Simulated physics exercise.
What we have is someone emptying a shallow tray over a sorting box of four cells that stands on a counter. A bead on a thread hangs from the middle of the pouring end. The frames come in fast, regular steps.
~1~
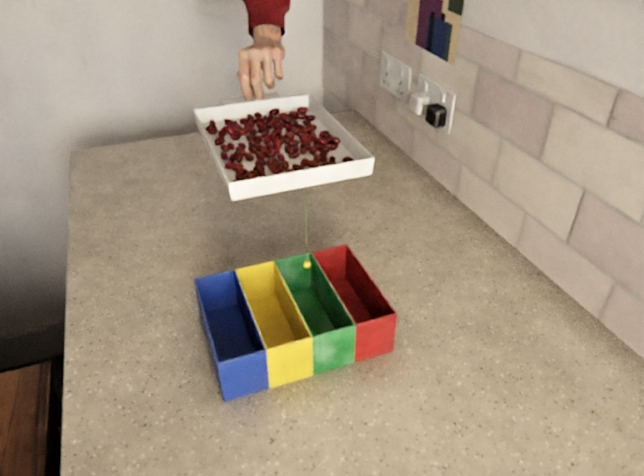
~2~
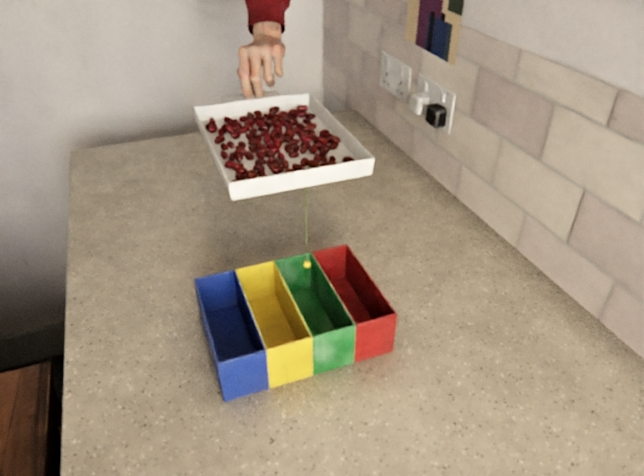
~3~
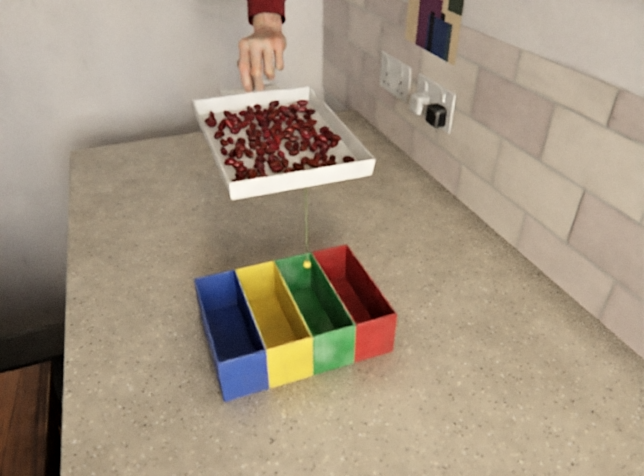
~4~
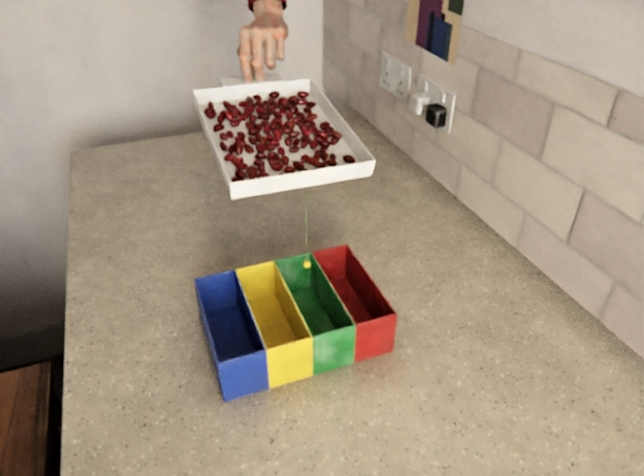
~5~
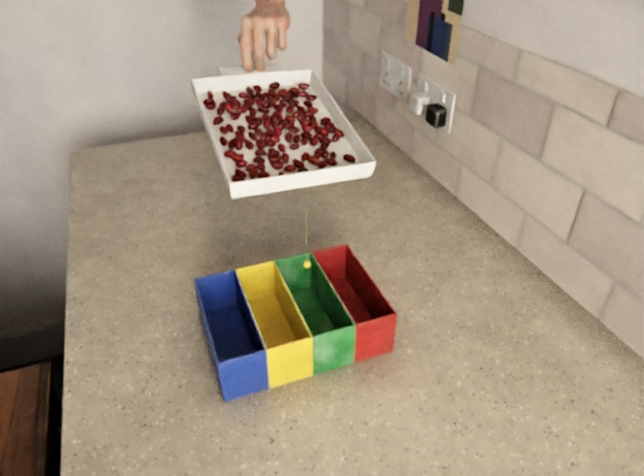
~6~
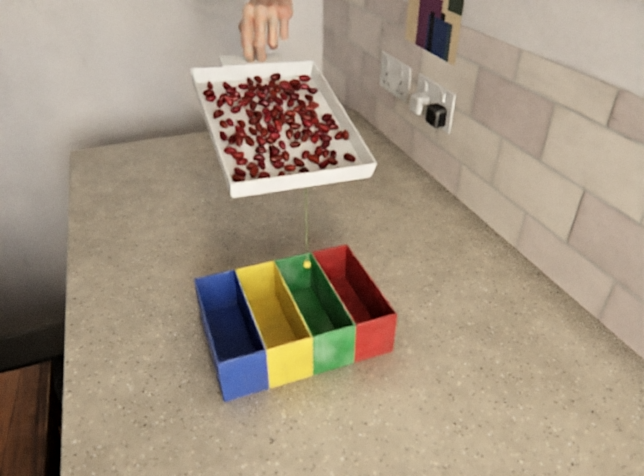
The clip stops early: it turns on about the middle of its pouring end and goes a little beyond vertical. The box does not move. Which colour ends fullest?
Most goes to the red cell.
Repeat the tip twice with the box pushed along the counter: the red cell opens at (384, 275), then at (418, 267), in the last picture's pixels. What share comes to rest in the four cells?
In turn 100 and 90 in a hundred.
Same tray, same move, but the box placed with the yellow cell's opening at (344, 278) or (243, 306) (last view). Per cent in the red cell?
First some 0, then 30 per cent.
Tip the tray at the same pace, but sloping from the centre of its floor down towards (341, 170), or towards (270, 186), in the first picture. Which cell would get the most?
The first try: The cell in red. The second: The yellow cell.
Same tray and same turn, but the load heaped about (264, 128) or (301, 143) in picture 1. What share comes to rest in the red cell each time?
About 40 and 40 per cent.
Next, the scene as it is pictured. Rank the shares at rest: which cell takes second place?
It is the green one.
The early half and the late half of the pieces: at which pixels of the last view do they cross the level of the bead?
At about (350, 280), then at (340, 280).
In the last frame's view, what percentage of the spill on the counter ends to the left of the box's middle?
Near 0 %.
Soon, tray tipped steeply; all on the tray.
A while on, tray tipped right over; nearly all on the tray; a stray few in the red cell; a stray few falling or outside the box.
Towards the end, tray tipped past a quarter turn; about a third in the red cell; about a quarter in the green cell; a small part in the yellow cell; about a quarter falling or outside the box.
Finally, tray tipped past a quarter turn; about a third in the red cell; about a quarter in the green cell; a small part in the yellow cell; none in the blue cell; about a quarter outside the box.
